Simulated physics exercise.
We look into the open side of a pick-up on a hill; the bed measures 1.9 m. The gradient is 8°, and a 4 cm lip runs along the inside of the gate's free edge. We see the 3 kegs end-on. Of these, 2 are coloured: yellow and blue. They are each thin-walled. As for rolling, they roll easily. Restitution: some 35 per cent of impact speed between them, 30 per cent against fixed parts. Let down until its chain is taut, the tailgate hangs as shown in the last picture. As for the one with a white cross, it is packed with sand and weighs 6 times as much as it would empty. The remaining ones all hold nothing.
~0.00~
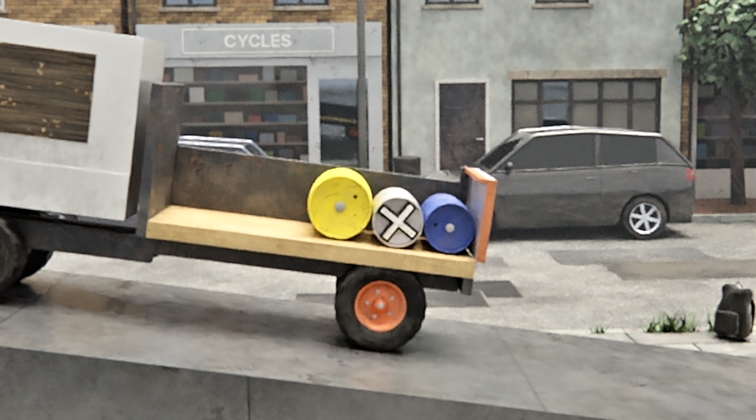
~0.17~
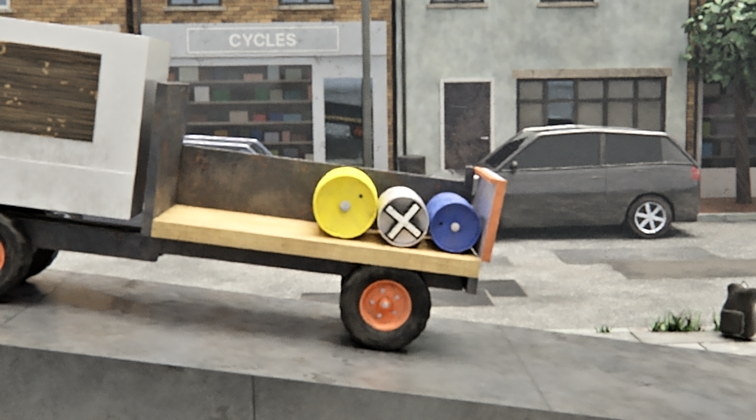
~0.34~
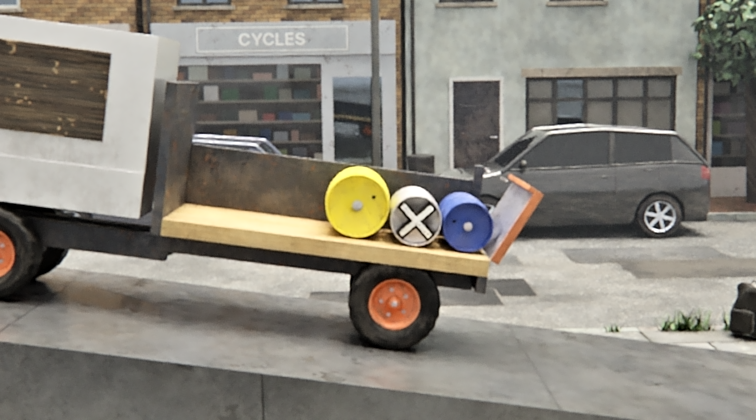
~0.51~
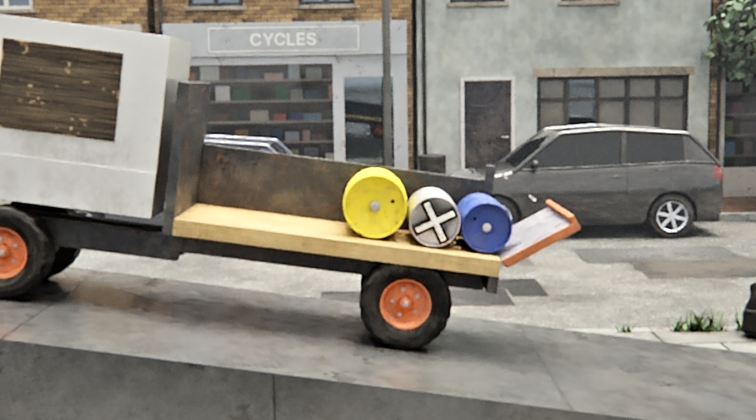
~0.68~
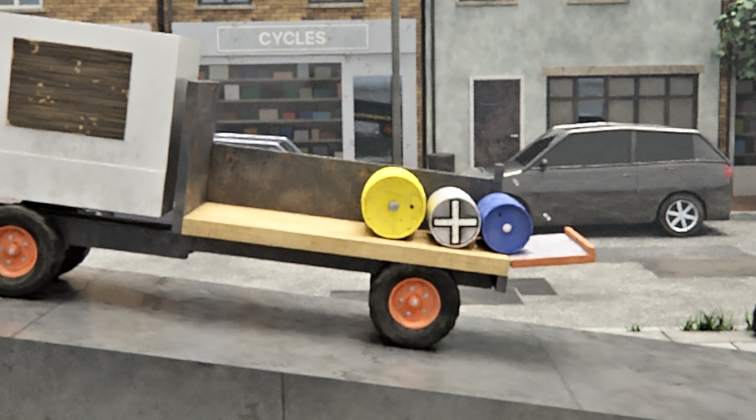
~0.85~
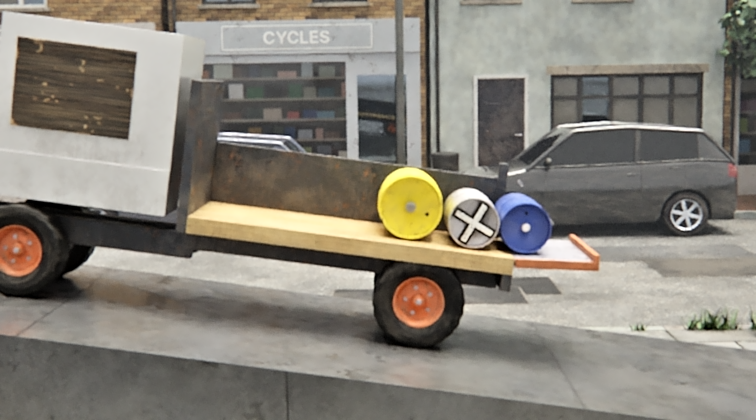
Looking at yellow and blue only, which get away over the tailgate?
Result: Yellow stays, blue leaves.
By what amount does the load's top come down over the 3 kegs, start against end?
Some 10 centimetres.
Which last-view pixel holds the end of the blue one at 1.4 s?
(590, 224), roughly.
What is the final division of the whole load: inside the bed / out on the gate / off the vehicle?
Respectively 1, 1, 1.
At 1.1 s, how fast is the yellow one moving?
About 0.7 m/s.
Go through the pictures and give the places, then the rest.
The first frame shows yellow (340, 208), blue (450, 228); gate 82° above level, tip at (492, 183); white cross at (398, 222).
The second frame shows yellow (345, 207), blue (456, 228); gate 78° above level, tip at (502, 183).
The third frame shows yellow (358, 206), blue (468, 227); gate 57° above level, tip at (538, 195).
The fourth frame shows yellow (375, 207), blue (487, 228); gate 27° above level, tip at (576, 226).
The fifth frame shows yellow (394, 207), blue (508, 229); gate 3° above level, tip at (592, 258).
The sixth frame shows yellow (411, 208), blue (526, 229); gate 3° below level, tip at (595, 266).
By 1.1 s, yellow is on the bed, 50 cm short of the hinge, rolling right; blue is on the gate, 25 cm past the hinge, rolling right; 0 gone off the back.
By 1.4 s, yellow is on the bed, 25 cm short of the hinge, rolling right; blue is on the gate, 45 cm past the hinge, rolling right; 0 gone off the back.
By 1.6 s, yellow is on the bed, 10 cm short of the hinge, rolling right; blue is dropping off the gate; 1 gone off the back.
Finally (4.6 s), yellow is on the bed, 5 cm short of the hinge; blue is off the vehicle; 1 gone off the back.
